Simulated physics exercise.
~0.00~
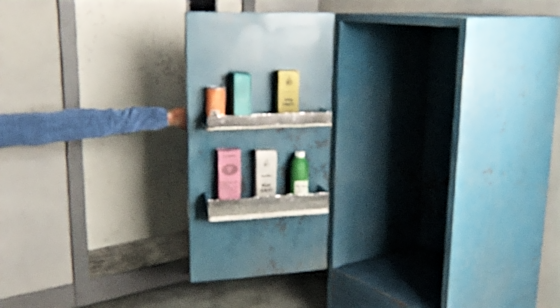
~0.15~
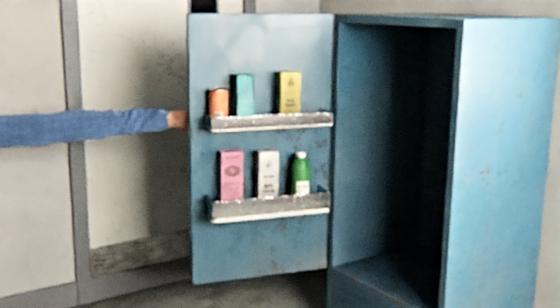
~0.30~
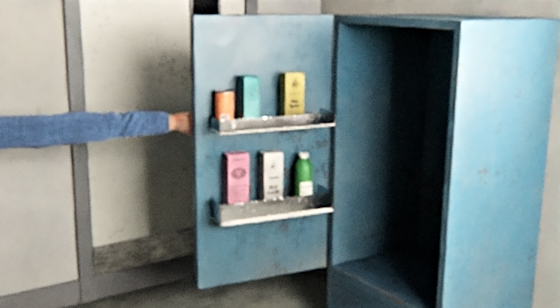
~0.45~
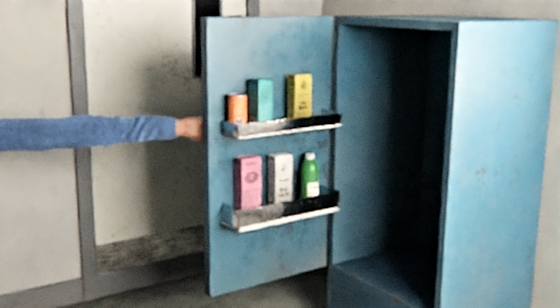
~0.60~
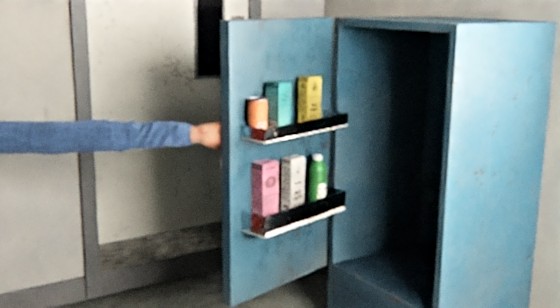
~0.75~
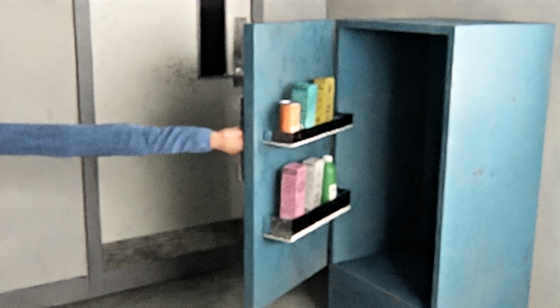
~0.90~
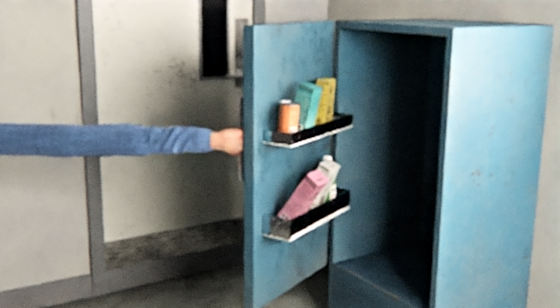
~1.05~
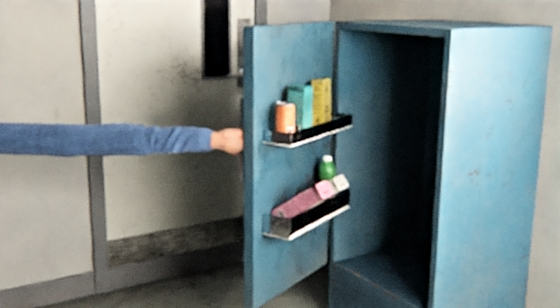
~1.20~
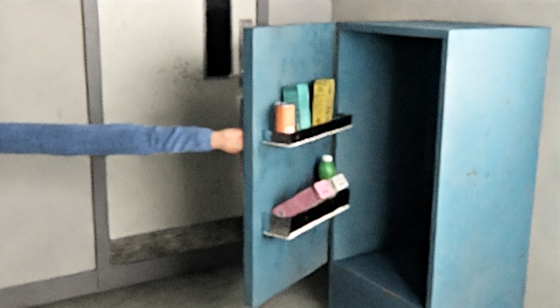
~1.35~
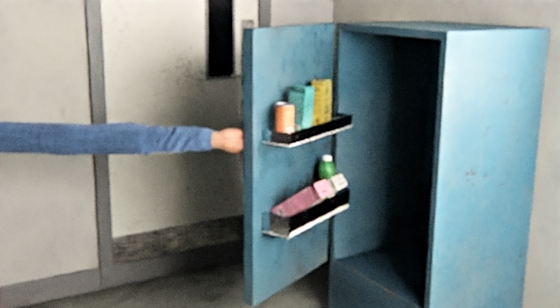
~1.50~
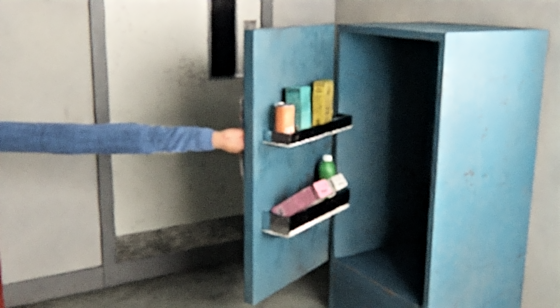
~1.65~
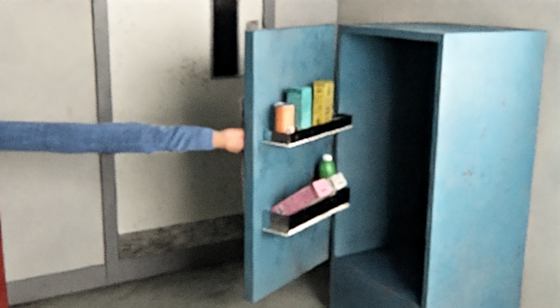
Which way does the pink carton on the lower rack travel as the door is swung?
It moves to the right as the viewer sees it, carried along with the swinging door.
Blue locker door being swung partway shut by a hand, pink and white cartons toppling in the lower rack, the rest staying upright.
